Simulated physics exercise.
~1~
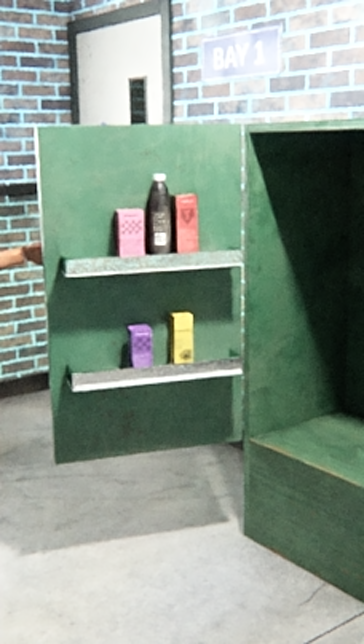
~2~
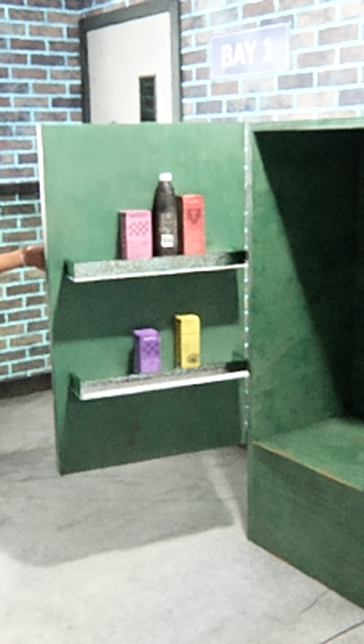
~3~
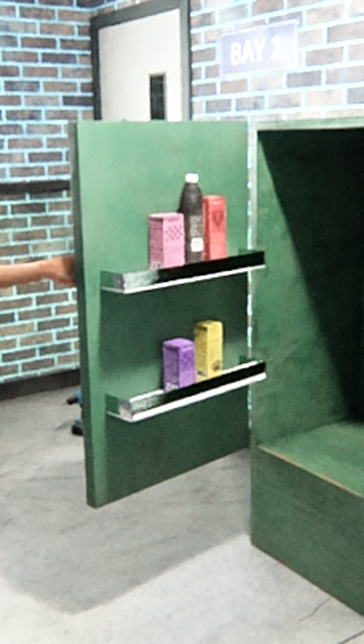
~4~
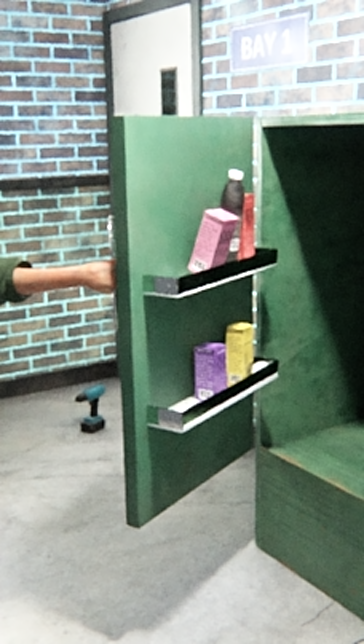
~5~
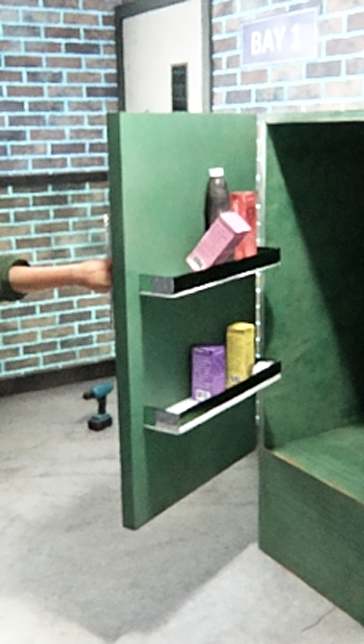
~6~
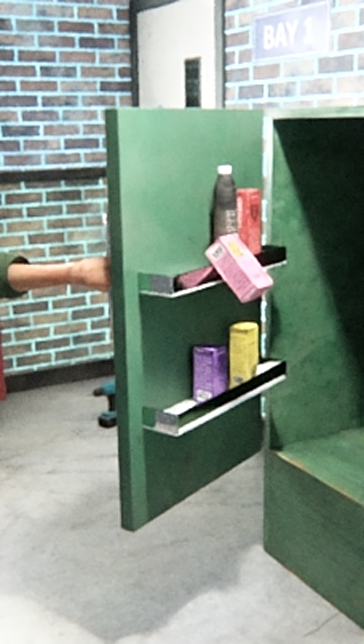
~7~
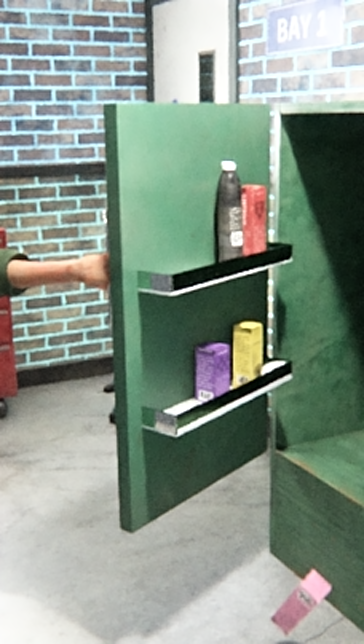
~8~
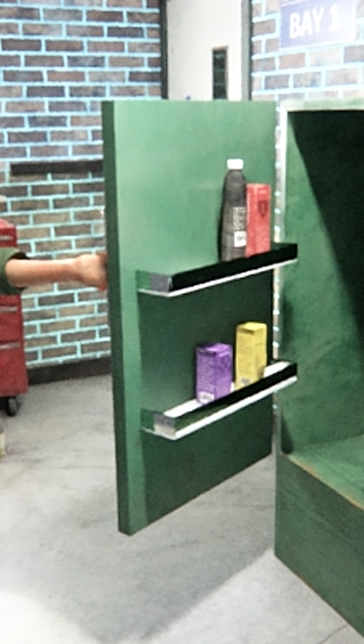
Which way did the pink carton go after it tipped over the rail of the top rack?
It dropped downward, falling past the lower rack toward the floor.
